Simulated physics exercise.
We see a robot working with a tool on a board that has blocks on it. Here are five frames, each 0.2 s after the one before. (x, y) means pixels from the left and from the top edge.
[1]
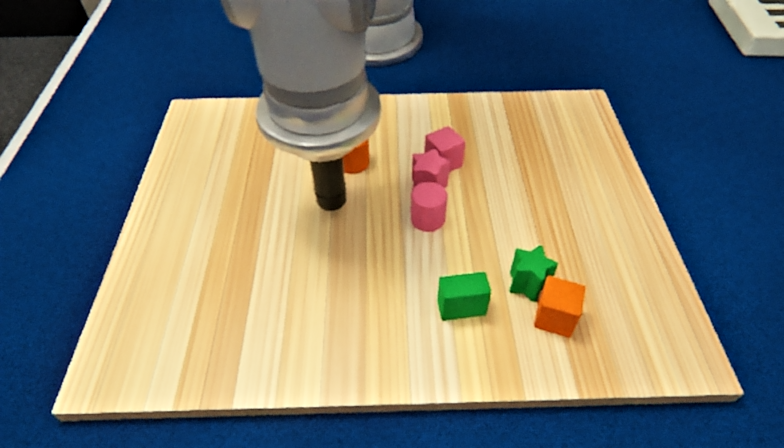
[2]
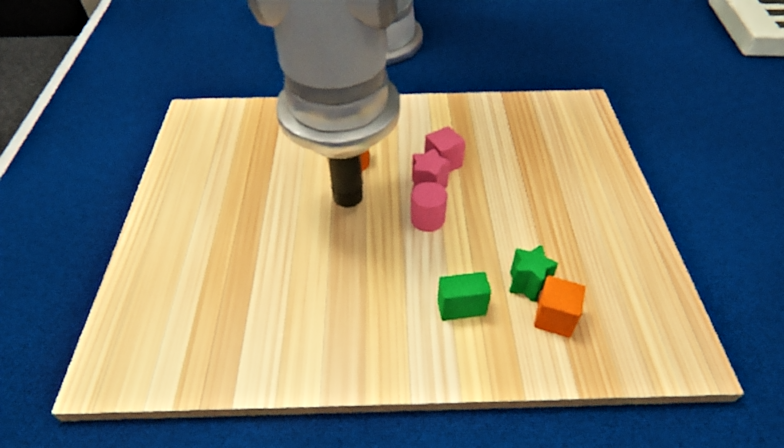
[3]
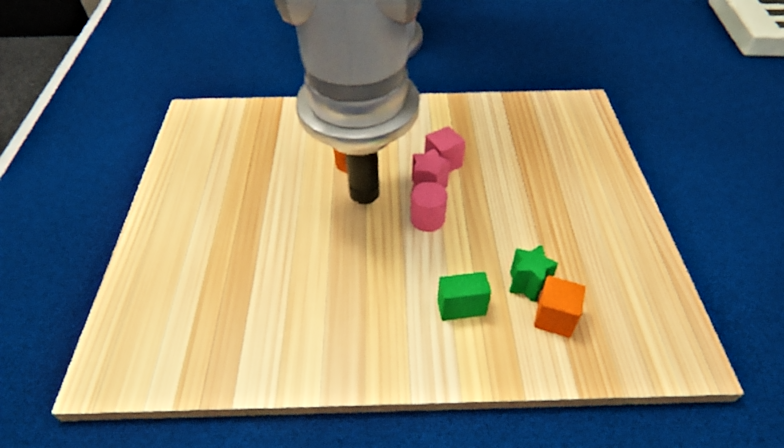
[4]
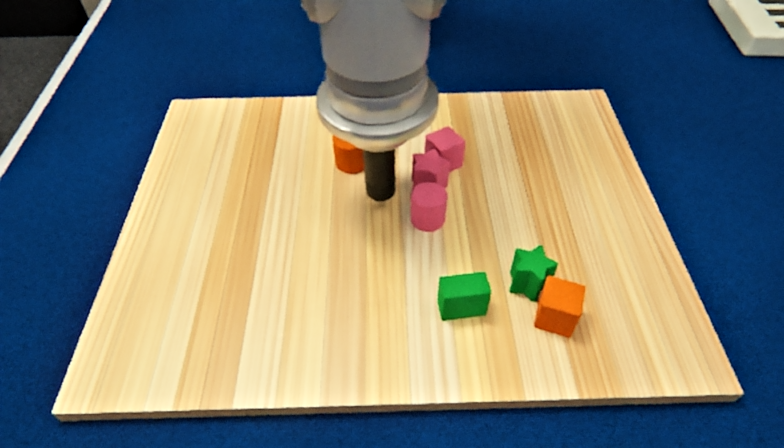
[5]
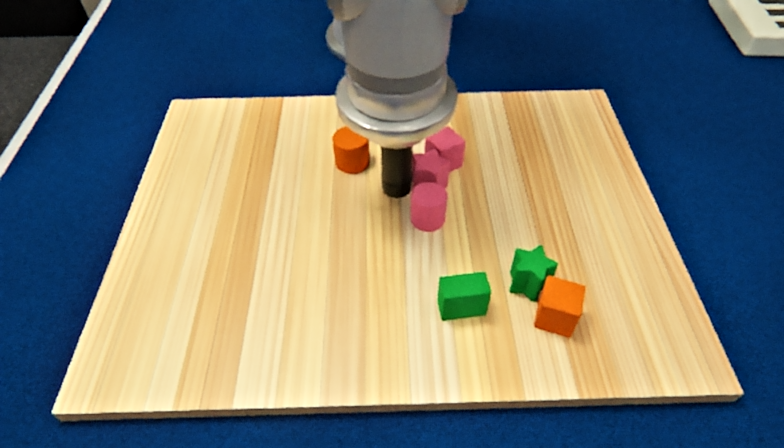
Robot arm with a black-tipped tool moving steadily right across a wooden board toward pink blocks, while the blocks stay still.
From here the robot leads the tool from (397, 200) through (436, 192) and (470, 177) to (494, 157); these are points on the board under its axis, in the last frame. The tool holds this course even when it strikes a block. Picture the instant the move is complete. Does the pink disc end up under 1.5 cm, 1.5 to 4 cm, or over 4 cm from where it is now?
Moves under 1.5 cm.
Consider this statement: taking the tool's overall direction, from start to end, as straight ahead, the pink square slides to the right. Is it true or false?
It is false.
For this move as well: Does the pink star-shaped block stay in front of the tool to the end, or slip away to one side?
The block sits ahead of the tool.
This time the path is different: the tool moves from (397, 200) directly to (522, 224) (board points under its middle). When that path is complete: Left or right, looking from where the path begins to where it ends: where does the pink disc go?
Taking start-to-end as forward, the block's sideways shift goes to the right.
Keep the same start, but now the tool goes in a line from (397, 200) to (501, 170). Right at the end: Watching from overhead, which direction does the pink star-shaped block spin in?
The block turns counter-clockwise.
On the path given first. One third of the way, tool at (438, 180); pink star-shaped block at (457, 148), turned 40° anticlockwise; pink square at (455, 127), turned 25° anticlockwise.
Two thirds of the way, tool at (472, 165); pink star-shaped block at (486, 135), turned 60° anticlockwise; pink square at (462, 118), turned 85° anticlockwise.
At the end, tool at (496, 145); pink disc still; pink star-shaped block at (508, 116), turned 60° anticlockwise; pink square at (463, 116), turned 95° anticlockwise.
